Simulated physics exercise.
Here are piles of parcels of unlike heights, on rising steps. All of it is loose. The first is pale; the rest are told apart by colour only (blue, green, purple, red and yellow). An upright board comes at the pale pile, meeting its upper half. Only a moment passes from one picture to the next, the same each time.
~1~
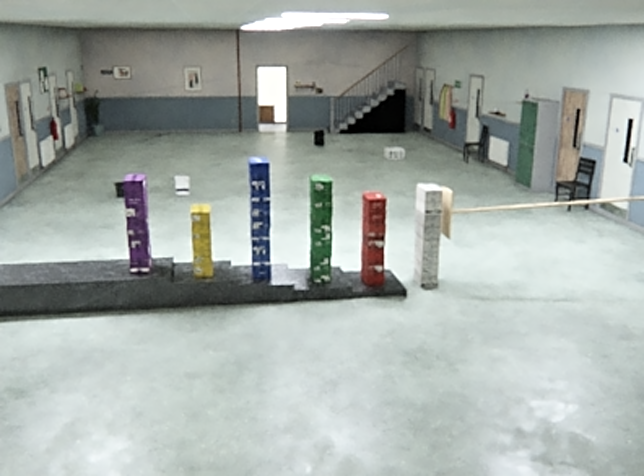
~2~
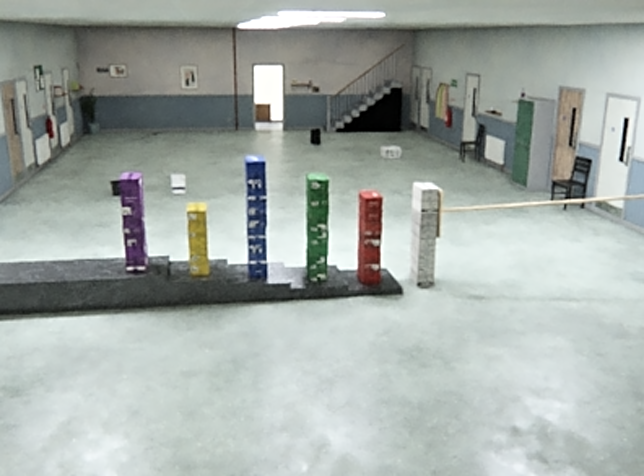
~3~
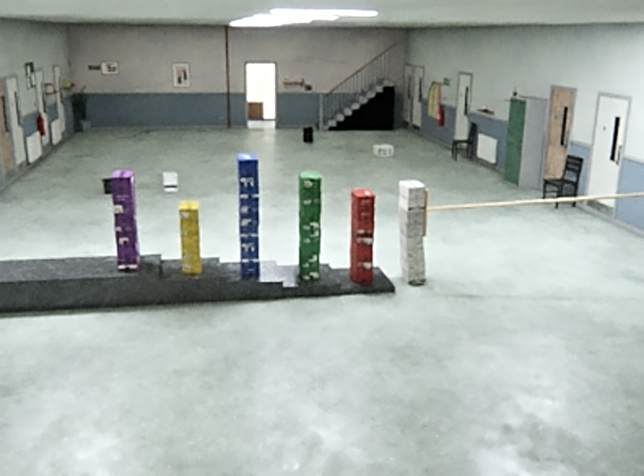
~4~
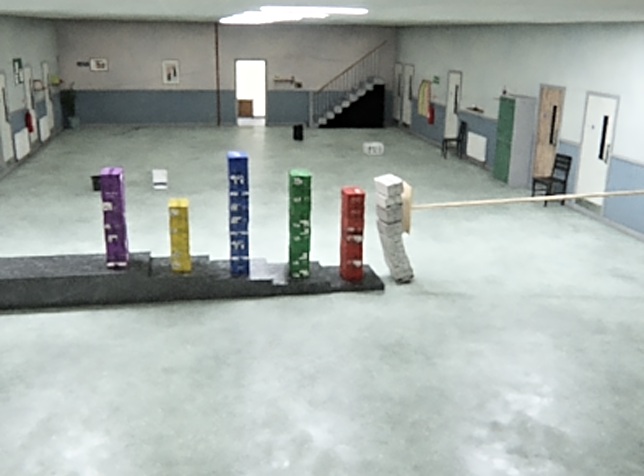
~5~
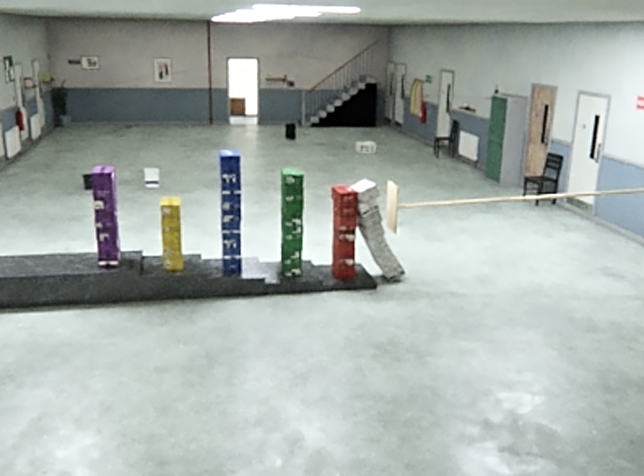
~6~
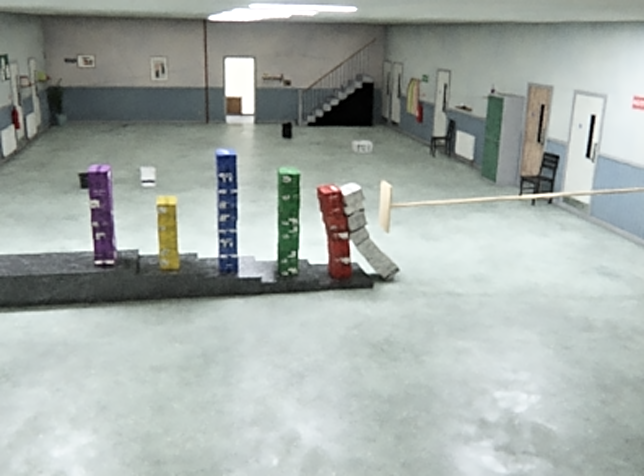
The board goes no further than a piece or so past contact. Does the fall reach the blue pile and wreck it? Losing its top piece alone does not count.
In the end the blue column collapses.
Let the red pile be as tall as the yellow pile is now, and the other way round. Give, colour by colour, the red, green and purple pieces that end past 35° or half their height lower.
By colour: Red 5, green 8, purple 7.
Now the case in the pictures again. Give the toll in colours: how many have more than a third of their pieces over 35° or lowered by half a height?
5 of them.
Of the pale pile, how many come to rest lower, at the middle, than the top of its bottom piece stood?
1 of them.
Just after the last frame, 8 of the pale pile down; none of the 9 blue parcels down (7 of 36 in all colours); top blue parcel unmoved; top red parcel tilted clearly, about its own height lower.
A moment on, 8 of the pale pile down; 9 of the 9 blue parcels down (27 of 36 in all colours); top blue parcel tilted well over, some two heights lower; top green parcel on its side.
When it is over, 8 of the pale pile down; 9 of the 9 blue parcels down (33 of 36 in all colours); top blue parcel some six heights lower; top green parcel on its side. In pixels of the last frame, middles, top blue parcel near (94, 242), top green parcel near (247, 231).
